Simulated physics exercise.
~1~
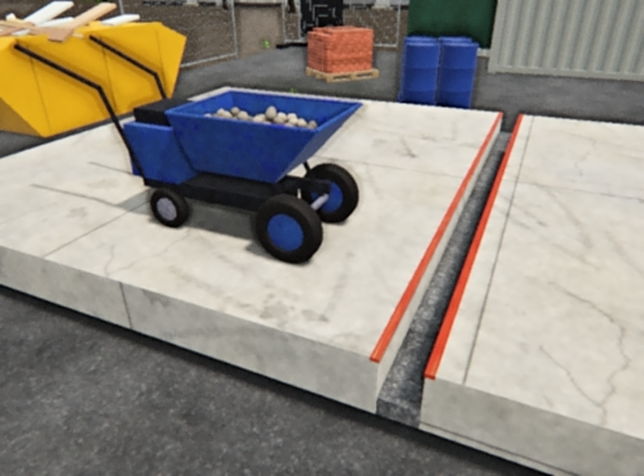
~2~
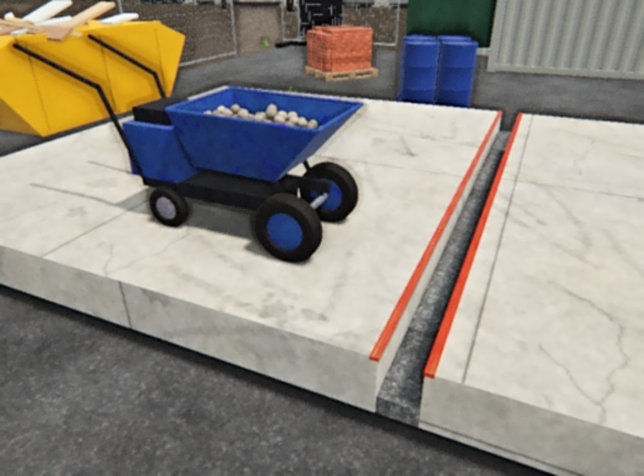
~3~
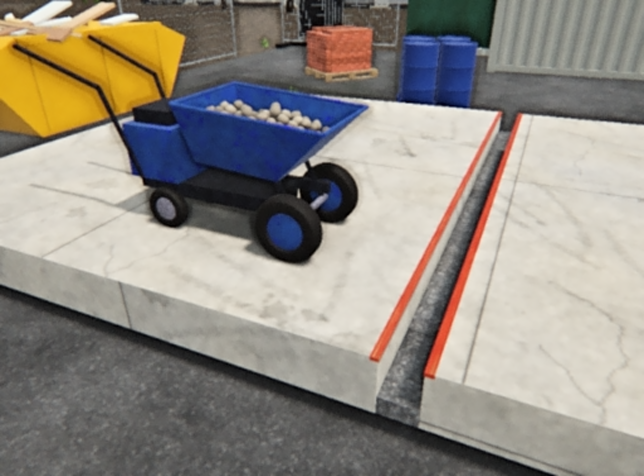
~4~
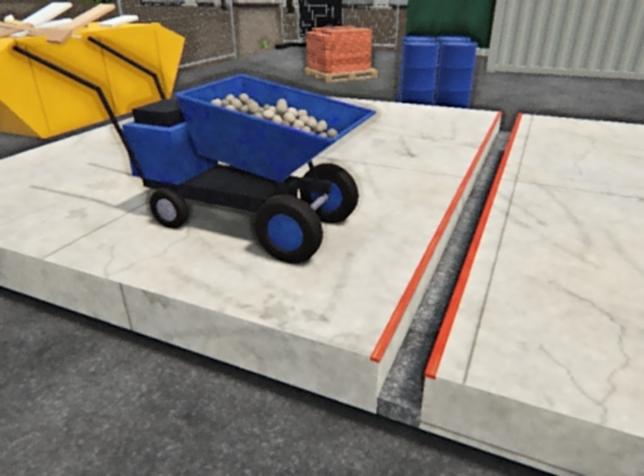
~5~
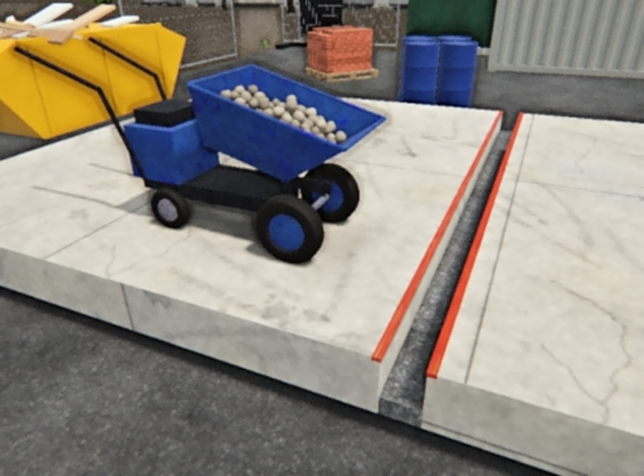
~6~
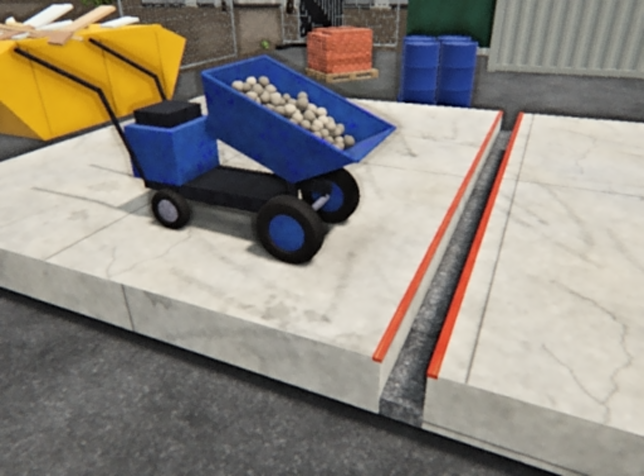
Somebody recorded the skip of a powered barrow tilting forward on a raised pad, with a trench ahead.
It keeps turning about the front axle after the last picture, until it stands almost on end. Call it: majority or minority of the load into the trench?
Majority.
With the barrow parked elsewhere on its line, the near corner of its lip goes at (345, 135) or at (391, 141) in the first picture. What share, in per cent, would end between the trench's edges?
Some 60 in a hundred, then some 0 in a hundred.
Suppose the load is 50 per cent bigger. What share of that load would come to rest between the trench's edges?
Something like 60 in a hundred.
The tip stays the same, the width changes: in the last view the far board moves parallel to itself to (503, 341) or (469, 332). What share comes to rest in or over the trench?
Result, try 1: 90 in a hundred; try 2: 80 in a hundred.
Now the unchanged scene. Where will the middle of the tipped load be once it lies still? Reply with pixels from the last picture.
The centre comes to rest close to (445, 278).
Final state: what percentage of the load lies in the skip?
It is some 10 percent.
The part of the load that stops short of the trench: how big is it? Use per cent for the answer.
My estimate is around 10 percent.
Just after the last frame, skip tipped steeply; every one in the skip.
A moment on, skip tipped right over; roughly two thirds in the skip; about a tenth short of the trench; roughly a quarter in or heaped over the trench; just a few beyond it; just a few falling.
Further on, skip tipped right over; about a tenth in the skip; about a tenth short of the trench; roughly two thirds in or heaped over the trench; about a tenth beyond it.
When it is over, skip tipped right over; about a tenth in the skip; about a tenth short of the trench; roughly two thirds in or heaped over the trench; about a tenth beyond it.
